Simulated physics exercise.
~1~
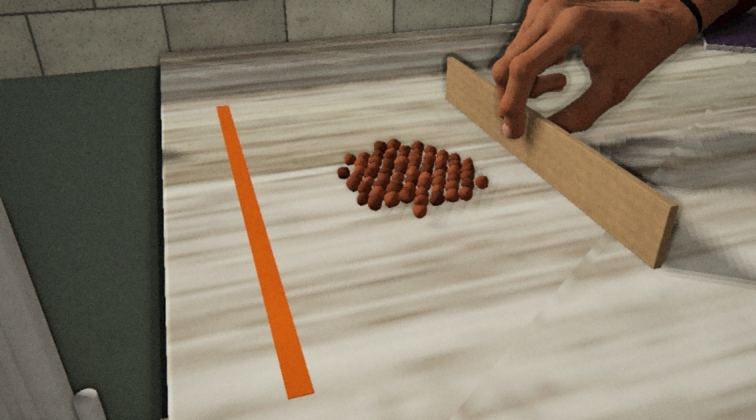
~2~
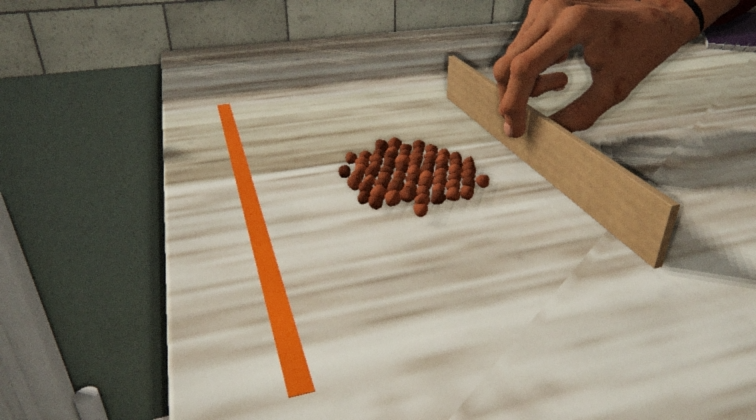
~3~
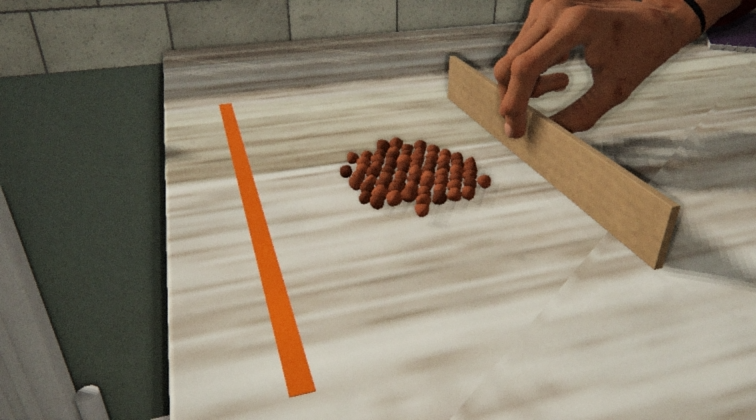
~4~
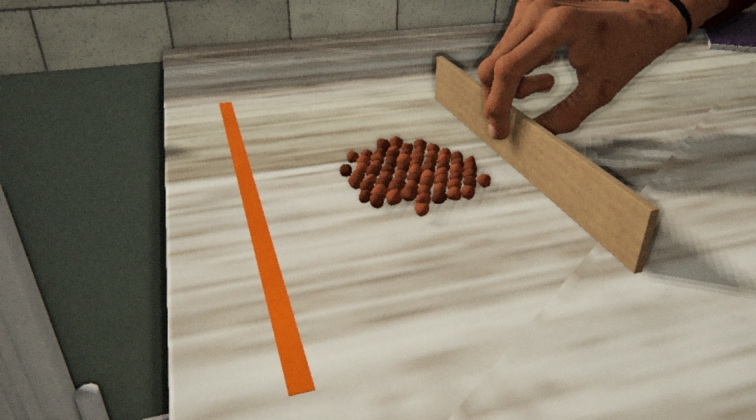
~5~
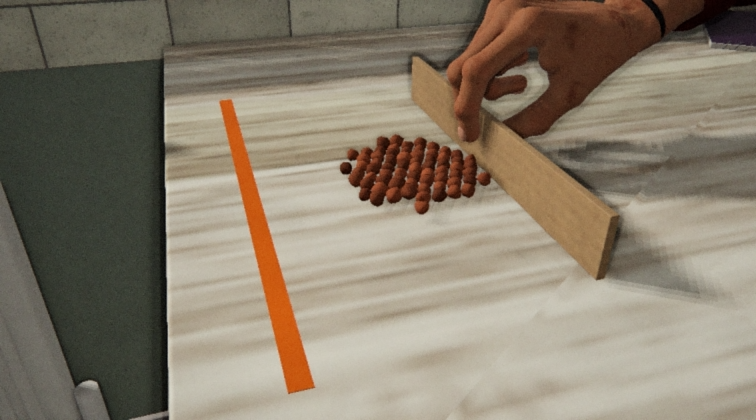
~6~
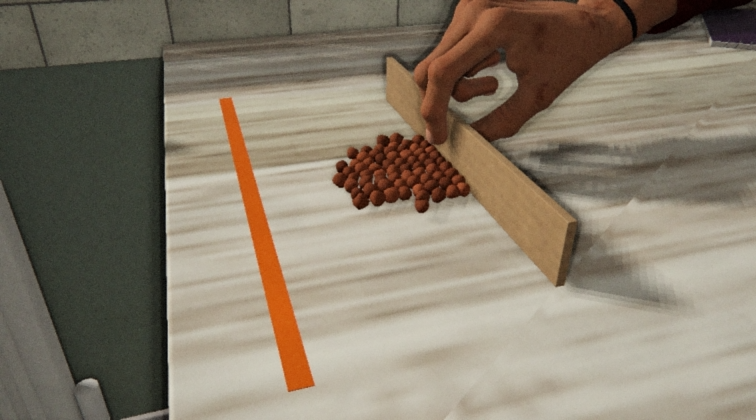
A hand gripping a flat, light-brown board stays still at first, then slides it leftward across a pale, streaked tabletop, seen from above at an angle by a nearly steady camera. A loose cluster of reddish-brown pellets lies between the board and an orange strip near the table's left edge, with grey wall blocks behind. The board meets the cluster's right side, nudging pellets left and bunching them closer.
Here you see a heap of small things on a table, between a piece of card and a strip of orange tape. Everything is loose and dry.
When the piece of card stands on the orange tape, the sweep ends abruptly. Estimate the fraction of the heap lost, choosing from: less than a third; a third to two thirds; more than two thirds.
Beneath a third.
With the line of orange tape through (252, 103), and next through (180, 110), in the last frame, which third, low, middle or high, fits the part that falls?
First try: Under a third; second try: Over two thirds.
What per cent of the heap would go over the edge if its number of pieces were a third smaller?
Estimate: Around 20 %.
Soon, piece of card still moving, near (344, 129); heap all on the table, its front near (252, 190).
A while on, piece of card stopped at the orange tape; heap a stray few over the edge.
Towards the end, piece of card stopped at the orange tape; heap about a quarter over the edge.
Finally, piece of card stopped at the orange tape; heap about a quarter over the edge.
